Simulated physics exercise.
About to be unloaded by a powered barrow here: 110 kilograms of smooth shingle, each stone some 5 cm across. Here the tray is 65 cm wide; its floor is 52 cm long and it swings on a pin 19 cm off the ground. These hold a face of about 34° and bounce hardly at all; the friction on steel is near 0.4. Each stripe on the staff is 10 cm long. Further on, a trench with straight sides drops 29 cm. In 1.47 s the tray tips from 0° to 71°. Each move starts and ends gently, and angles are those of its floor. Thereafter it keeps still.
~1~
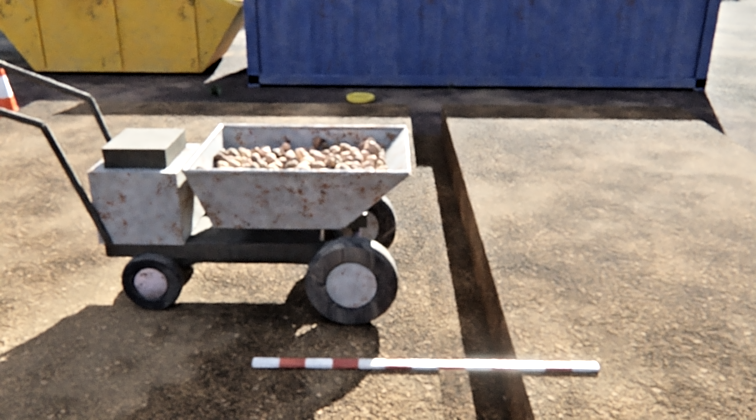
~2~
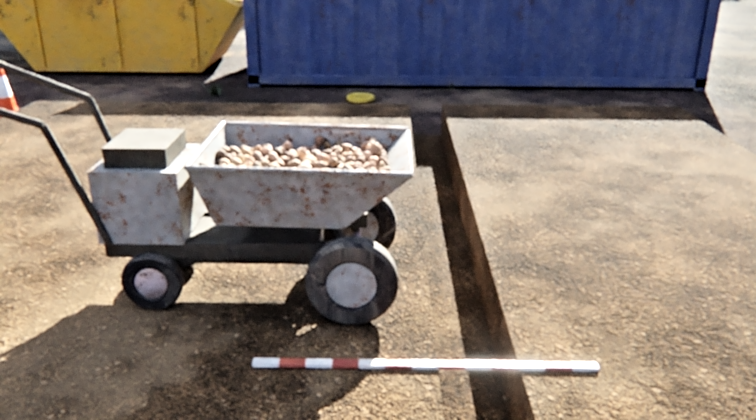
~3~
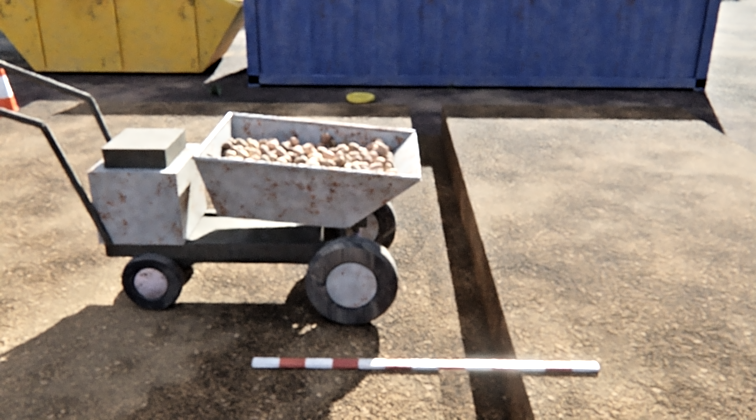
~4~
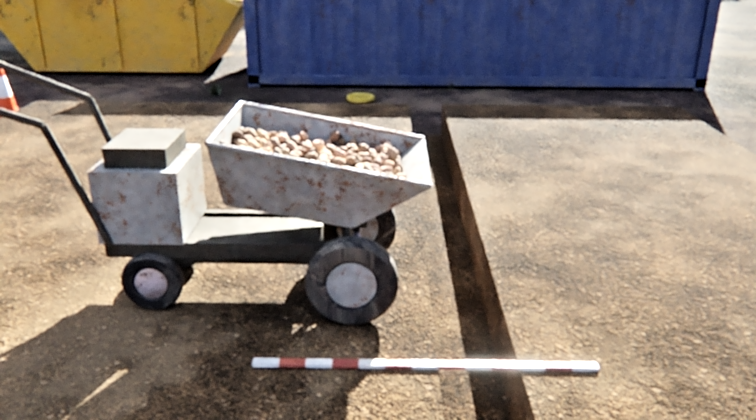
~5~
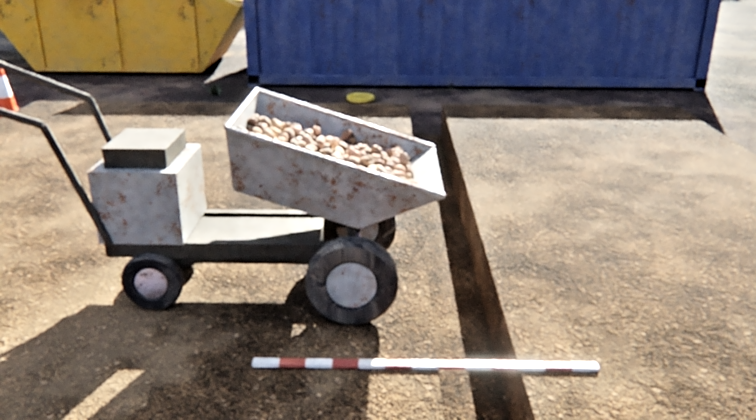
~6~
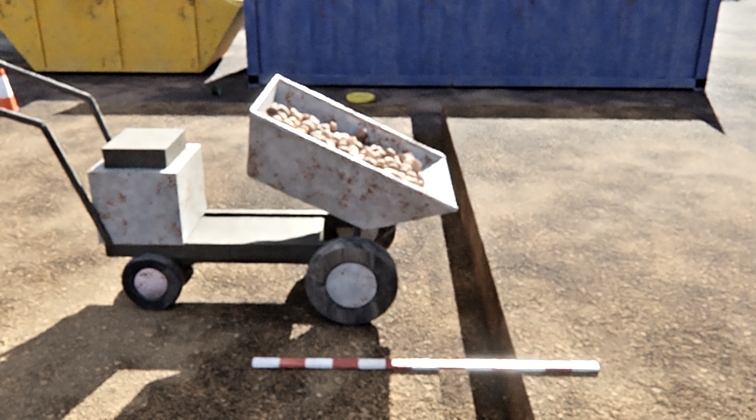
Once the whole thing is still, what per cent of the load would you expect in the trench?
I would expect about 33 per cent.
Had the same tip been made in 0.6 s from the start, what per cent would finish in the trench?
Near 25 per cent.
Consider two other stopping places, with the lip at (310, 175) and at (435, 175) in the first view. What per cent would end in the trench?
About 75 per cent first, then about 15 per cent.
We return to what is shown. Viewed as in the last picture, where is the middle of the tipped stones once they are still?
Their middle lands near (533, 286).
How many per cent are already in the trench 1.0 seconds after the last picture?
15 per cent, give or take.
Then, 0.5 s after the last picture the floor is at 60°, 99 % in the tray, 1 % in the trench; the foremost stones are at (485, 241).
Then, 1.0 s after the last picture the floor is at 71°, 27 % in the tray, 17 % in the trench, 56 % past the trench; the foremost stones are at (621, 277).
Then, 1.3 s after the last picture the floor is at 71°, 3 % in the tray, 28 % in the trench, 70 % past the trench; the foremost stones are at (699, 279).
Then, 3.3 s after the last picture the floor is at 71°, 0 % in the tray, 33 % in the trench, 67 % past the trench; the foremost stones are at (725, 263).
